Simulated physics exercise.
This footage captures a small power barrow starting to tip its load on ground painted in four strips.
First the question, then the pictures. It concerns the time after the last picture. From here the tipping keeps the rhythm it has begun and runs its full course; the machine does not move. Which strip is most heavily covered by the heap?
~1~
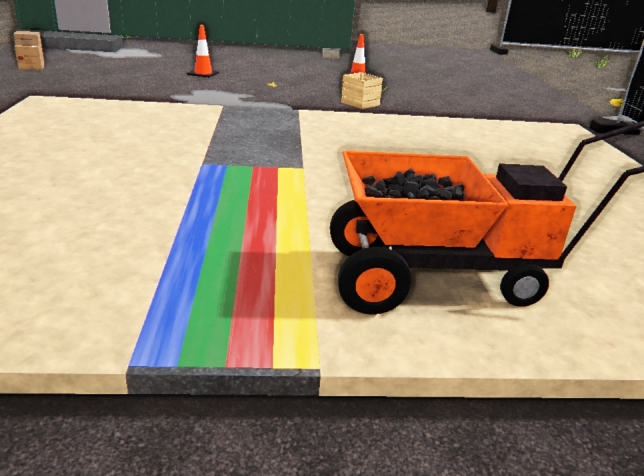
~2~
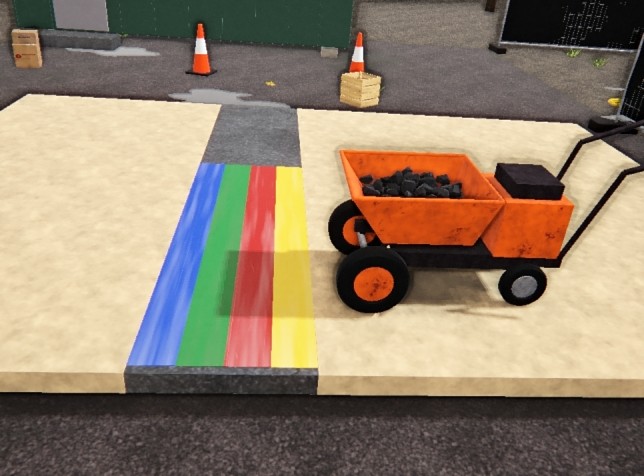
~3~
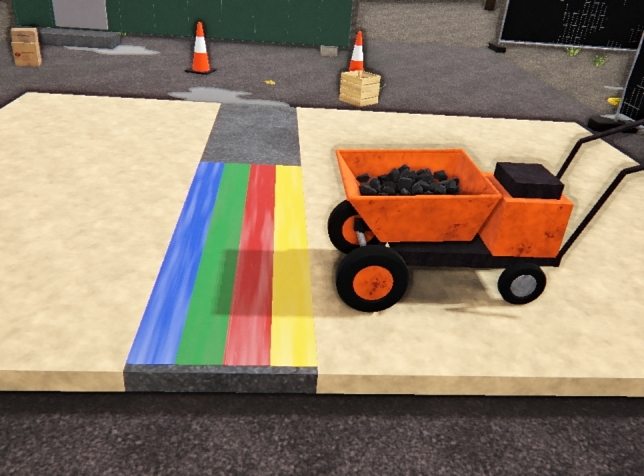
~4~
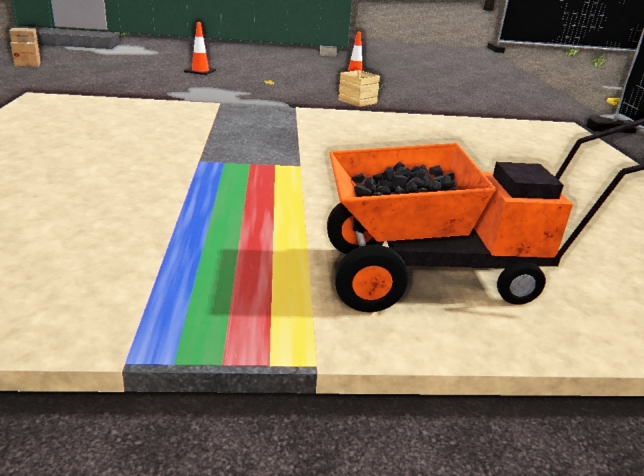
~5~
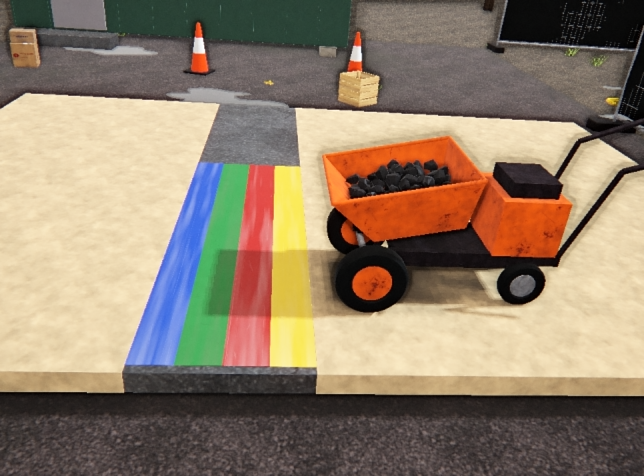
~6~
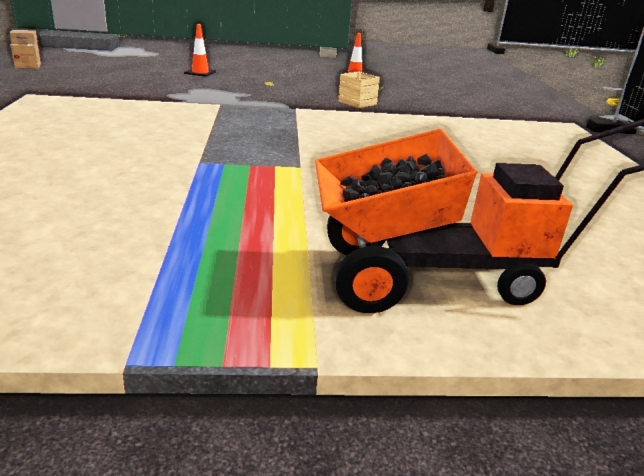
The red strip.
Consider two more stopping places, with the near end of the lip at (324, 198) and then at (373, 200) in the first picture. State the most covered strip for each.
First: The strip in green; second: The strip in red.
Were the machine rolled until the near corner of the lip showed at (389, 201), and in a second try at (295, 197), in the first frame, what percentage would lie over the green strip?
You'd get around 10 in a hundred, then 40 in a hundred.
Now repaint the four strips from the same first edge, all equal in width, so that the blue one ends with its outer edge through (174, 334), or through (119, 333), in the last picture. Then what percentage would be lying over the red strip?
Roughly 30 percent first, then roughly 40 percent.
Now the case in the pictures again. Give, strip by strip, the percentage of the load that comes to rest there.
I'd say the yellow strip has near 10, the red strip near 40, the green strip near 25 and the blue strip near 5 per cent.
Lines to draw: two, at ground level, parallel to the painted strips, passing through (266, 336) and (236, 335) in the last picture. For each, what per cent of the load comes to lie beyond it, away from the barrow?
Around 70 in a hundred for the first, 40 in a hundred for the second.
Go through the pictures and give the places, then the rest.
In the first picture, lip of the skip at (357, 199), level; top of the load at (423, 194), lumps of coal; yellow strip at (296, 333); red strip at (252, 332); green strip at (208, 332); blue strip at (163, 331).
In the second picture, lip of the skip at (354, 199), level; top of the load at (425, 190).
In the third picture, lip of the skip at (349, 199), tipped barely; top of the load at (421, 187).
In the fourth picture, lip of the skip at (342, 201), tipped a little; top of the load at (428, 185).
In the fifth picture, lip of the skip at (333, 204), tipped a little; top of the load at (422, 180).
In the sixth picture, lip of the skip at (324, 210), tipped clearly; top of the load at (430, 186); yellow strip at (293, 332); red strip at (249, 332); green strip at (205, 331); blue strip at (160, 330).
Soon after the last picture, skip tipped steeply; all in the skip.
A little later, skip tipped right over; nearly all in the skip; a small part over the red strip.
Later still, skip tipped right over; about a third in the skip; a stray few over the yellow strip; about a third over the red strip; about a quarter over the green strip; a small part over the blue strip; a stray few off the paint.
By the end, skip tipped right over; about a quarter in the skip; a small part over the yellow strip; about a third over the red strip; about a quarter over the green strip; a small part over the blue strip; a stray few off the paint.
